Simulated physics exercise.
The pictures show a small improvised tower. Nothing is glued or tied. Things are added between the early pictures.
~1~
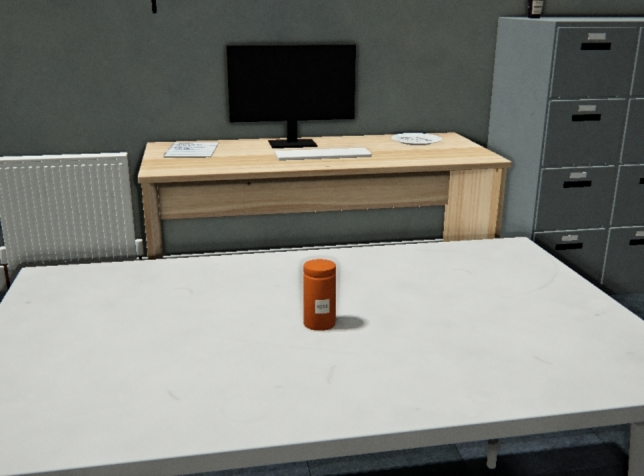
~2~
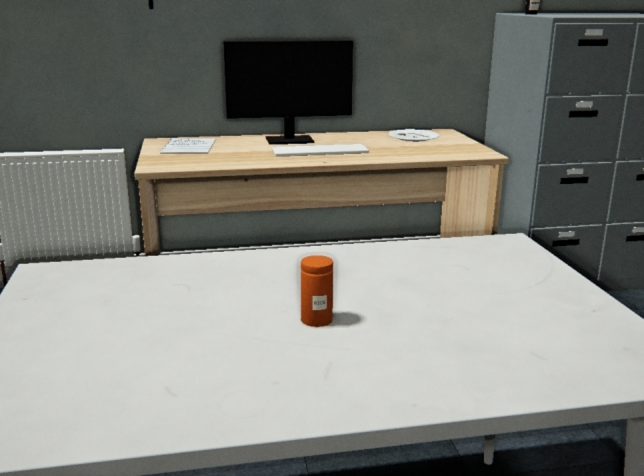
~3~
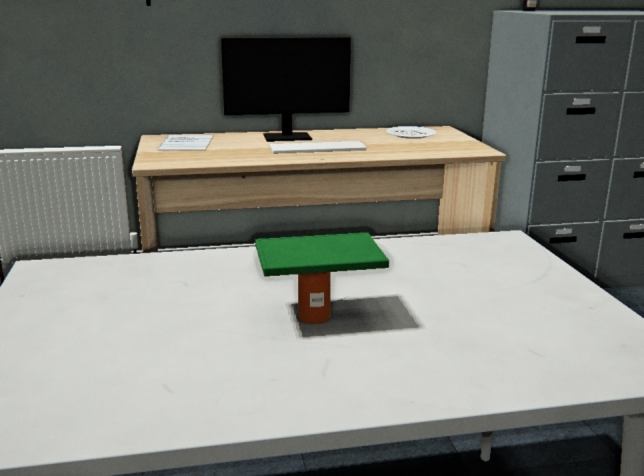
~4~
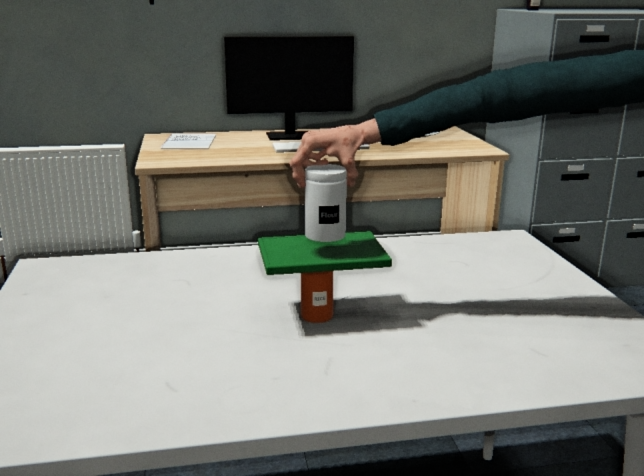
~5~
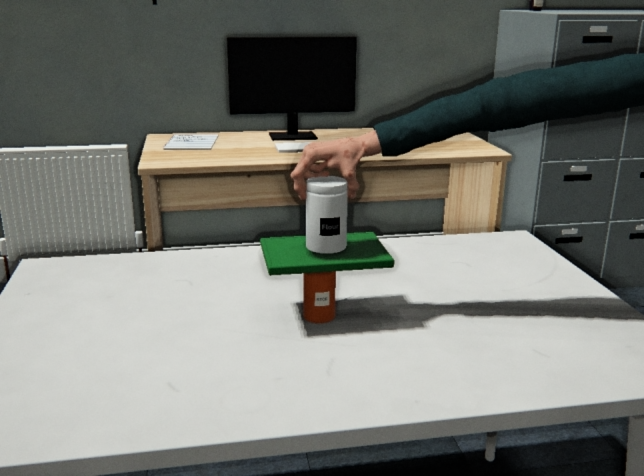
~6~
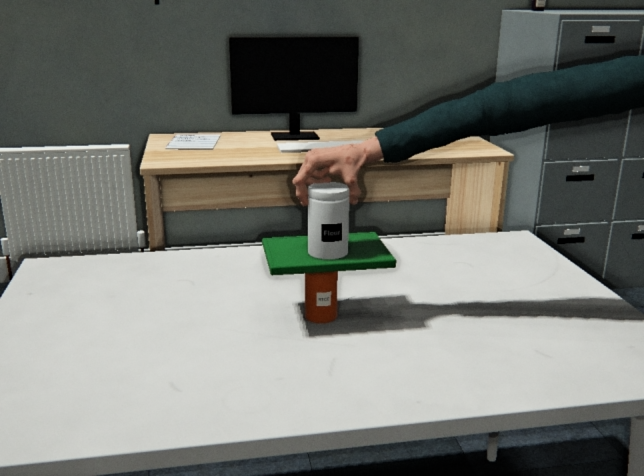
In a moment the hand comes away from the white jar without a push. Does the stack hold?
Outcome: The stack keeps its balance.
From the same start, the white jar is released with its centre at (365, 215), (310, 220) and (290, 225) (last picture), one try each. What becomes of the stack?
In the first case it loses its balance; in the second case it keeps its balance; in the third case it loses its balance.
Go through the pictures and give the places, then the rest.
In the first picture, the last thing is not in view yet; orange jar (320, 294).
In the second picture, the last thing is not in view yet; orange jar (317, 291).
In the third picture, the last thing is not in view yet; orange jar (315, 288).
The fourth picture shows still above its spot; white jar (326, 202); orange jar (317, 287).
The fifth picture shows still above its spot; white jar (327, 214); orange jar (319, 287).
The sixth picture shows in place under the hand; white jar (328, 220); orange jar (321, 287).
Then, 0.20 s on from there, no change.
Then, 0.50 s on from there, white jar resting near (328, 221).
In the end, all 3 unmoved. At the end, from the last picture's camera, white jar near (328, 221). The stack holds.
